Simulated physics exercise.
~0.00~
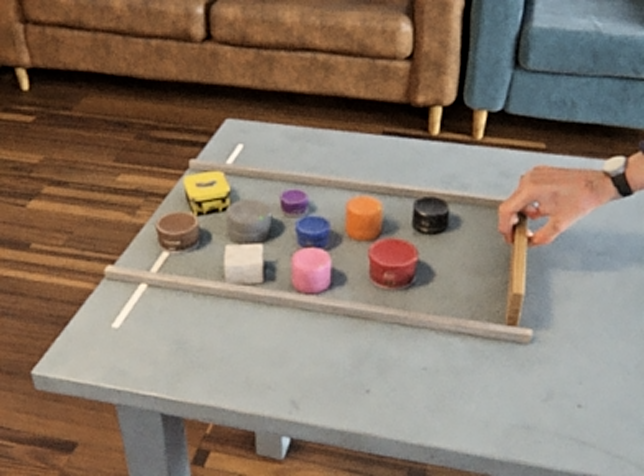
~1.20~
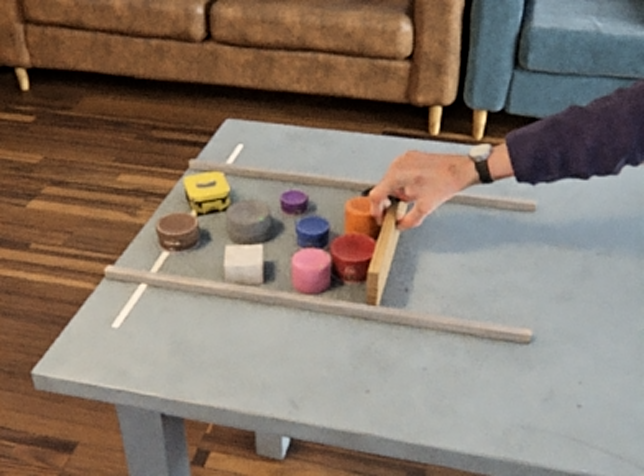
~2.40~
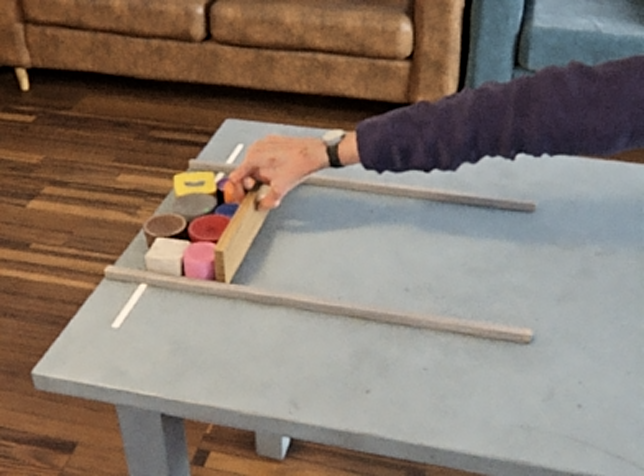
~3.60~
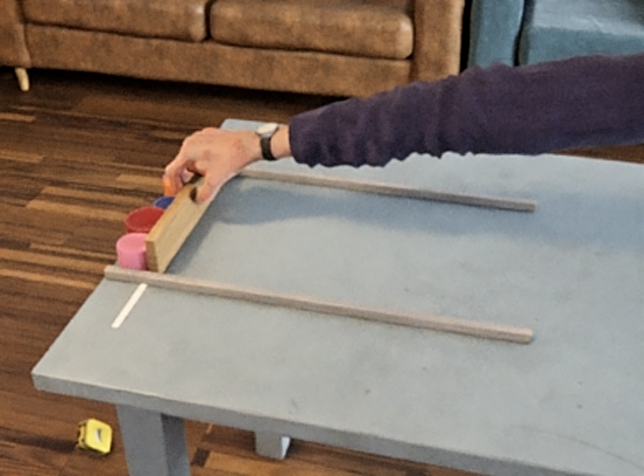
A hand grips a wooden board standing upright on a grey-blue table, seen from above at an angle, with brown and blue sofas behind. Between two wooden rails sit small things, including a yellow case, a brown tin, a grey lid, a white block and purple, blue, orange, black, pink and red pieces. The hand slides the board left, gathering the nearest pieces, then packs the whole group together near the white tape. It pushes on to the table's left end. Finally the yellow case lies on the wooden floor, the white block, brown tin and grey lid are out of sight, and pink, red and blue pieces remain against the board.
